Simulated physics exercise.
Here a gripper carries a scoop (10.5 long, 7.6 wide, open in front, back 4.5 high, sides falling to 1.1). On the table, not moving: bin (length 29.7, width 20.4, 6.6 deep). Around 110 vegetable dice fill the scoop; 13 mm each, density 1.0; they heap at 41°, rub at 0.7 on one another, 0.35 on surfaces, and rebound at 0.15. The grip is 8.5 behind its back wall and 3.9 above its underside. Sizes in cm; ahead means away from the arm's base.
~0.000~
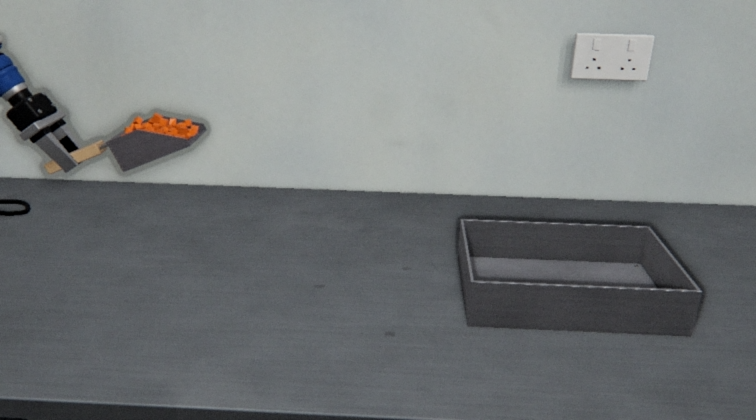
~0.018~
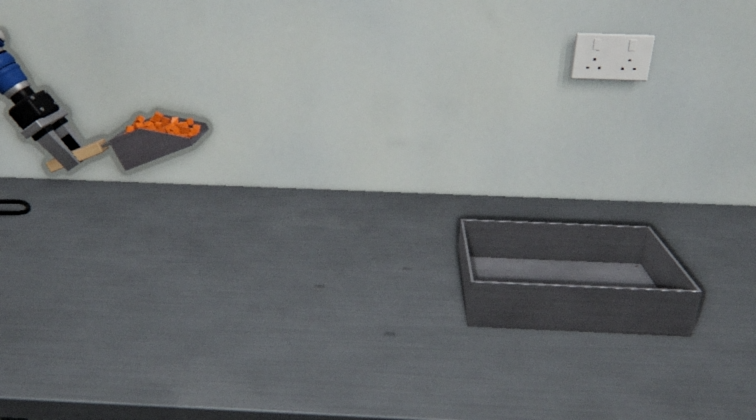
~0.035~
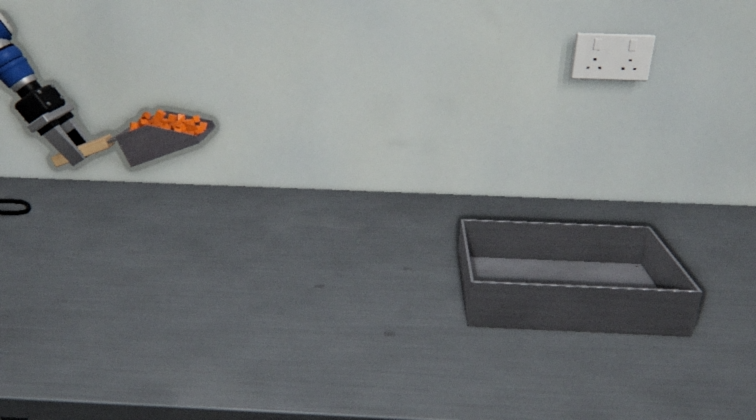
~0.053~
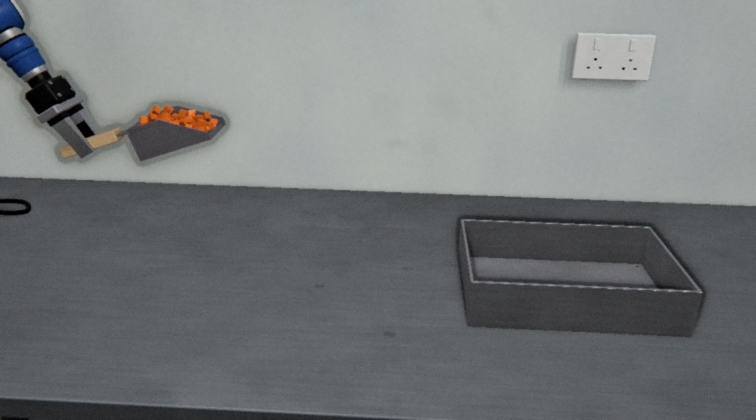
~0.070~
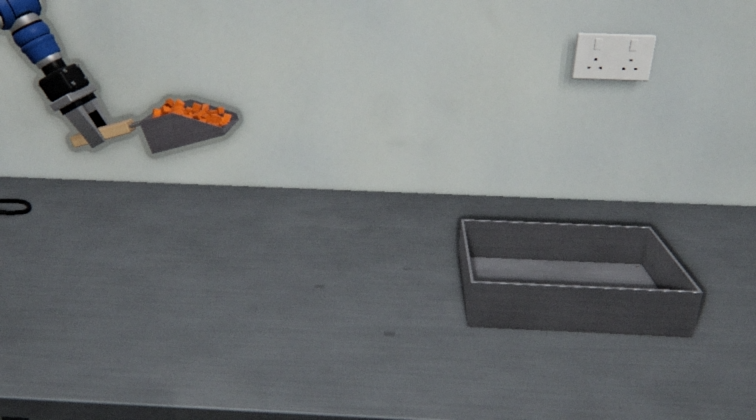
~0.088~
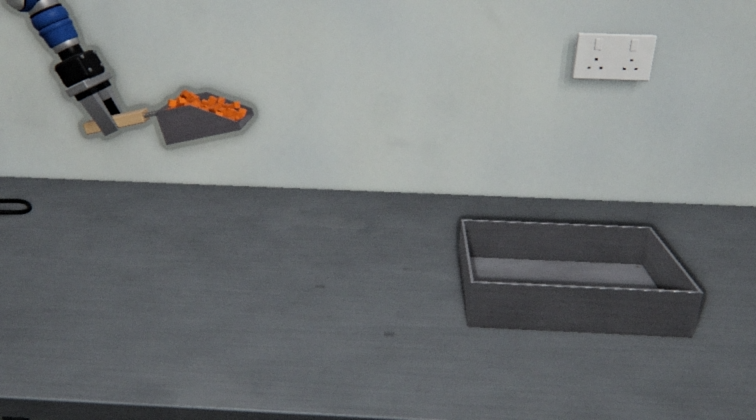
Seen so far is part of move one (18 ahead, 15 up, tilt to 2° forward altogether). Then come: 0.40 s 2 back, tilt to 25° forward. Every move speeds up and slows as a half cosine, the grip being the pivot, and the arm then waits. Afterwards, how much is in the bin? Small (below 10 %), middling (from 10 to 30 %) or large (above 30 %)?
Share in the bin: Large (above 30 %).
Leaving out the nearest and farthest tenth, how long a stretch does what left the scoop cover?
Roughly 22 cm.
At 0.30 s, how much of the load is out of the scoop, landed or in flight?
Some 100 per cent.
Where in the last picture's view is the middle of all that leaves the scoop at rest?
At about (554, 285).
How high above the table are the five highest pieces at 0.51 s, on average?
Some 8 cm.
By 0.30 s, tilted 5° forward, highest piece 31 above the table; 110 in flight or on a rim.
By 0.51 s, tilted 21° forward, highest piece 8 above the table; 102 in the bin, 5 on the table or floor, 3 in flight or on a rim.
By 0.81 s, tilted 25° forward, highest piece 2 above the table; 102 in the bin, 8 on the table or floor.
By 1.86 s, tilted 25° forward, highest piece 2 above the table; 102 in the bin, 8 on the table or floor.
Final count, 102 in the bin, 8 on the table or floor. That is 93 % in the bin.
